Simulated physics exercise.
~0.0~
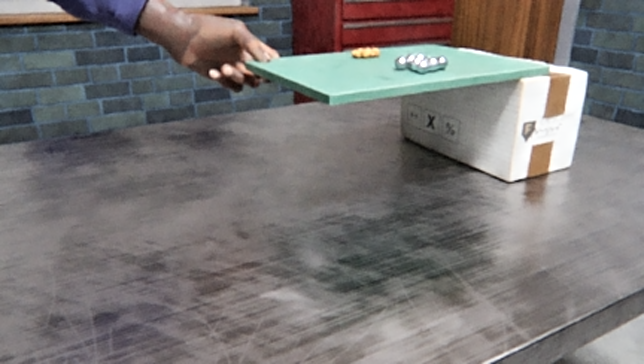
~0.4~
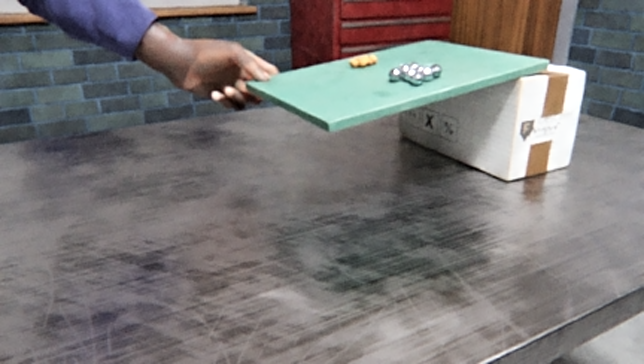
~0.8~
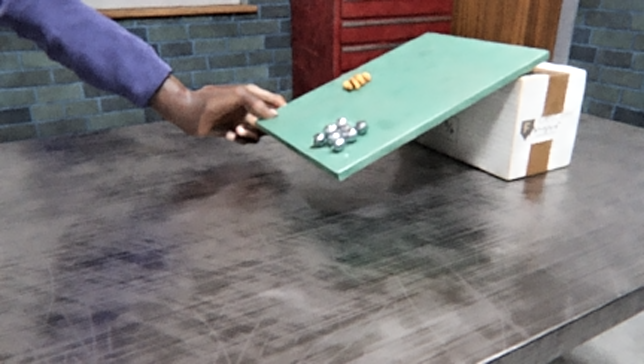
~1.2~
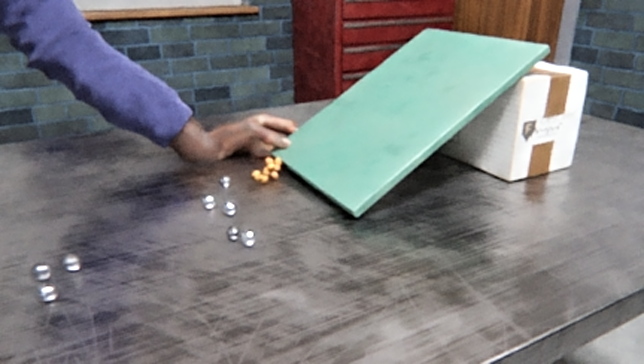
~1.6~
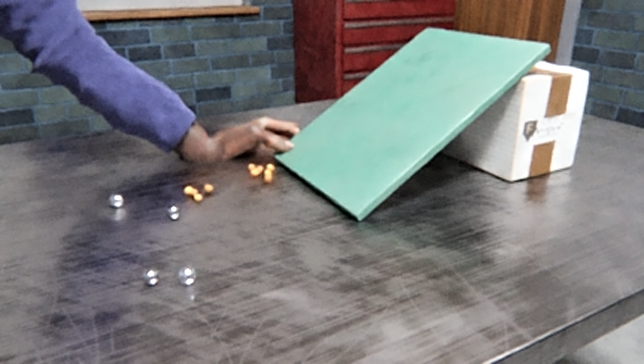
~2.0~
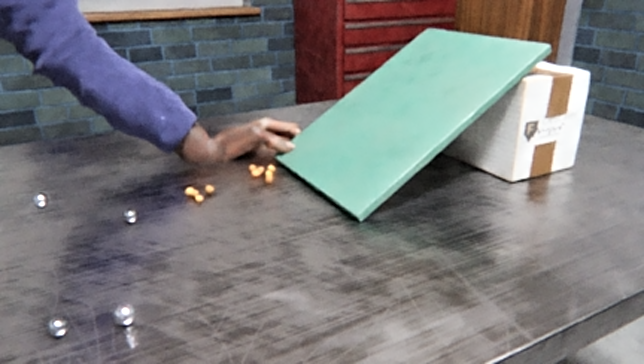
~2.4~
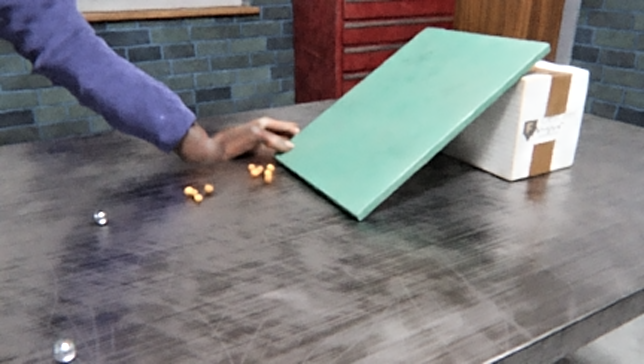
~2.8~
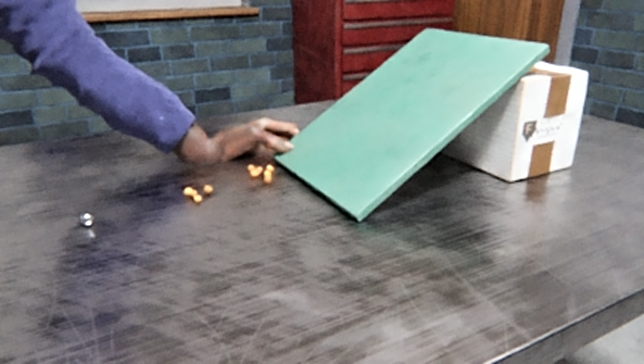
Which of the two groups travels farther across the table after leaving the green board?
The silver balls travel farther, rolling well away to the left, while the orange pieces come to rest close to the foot of the board.
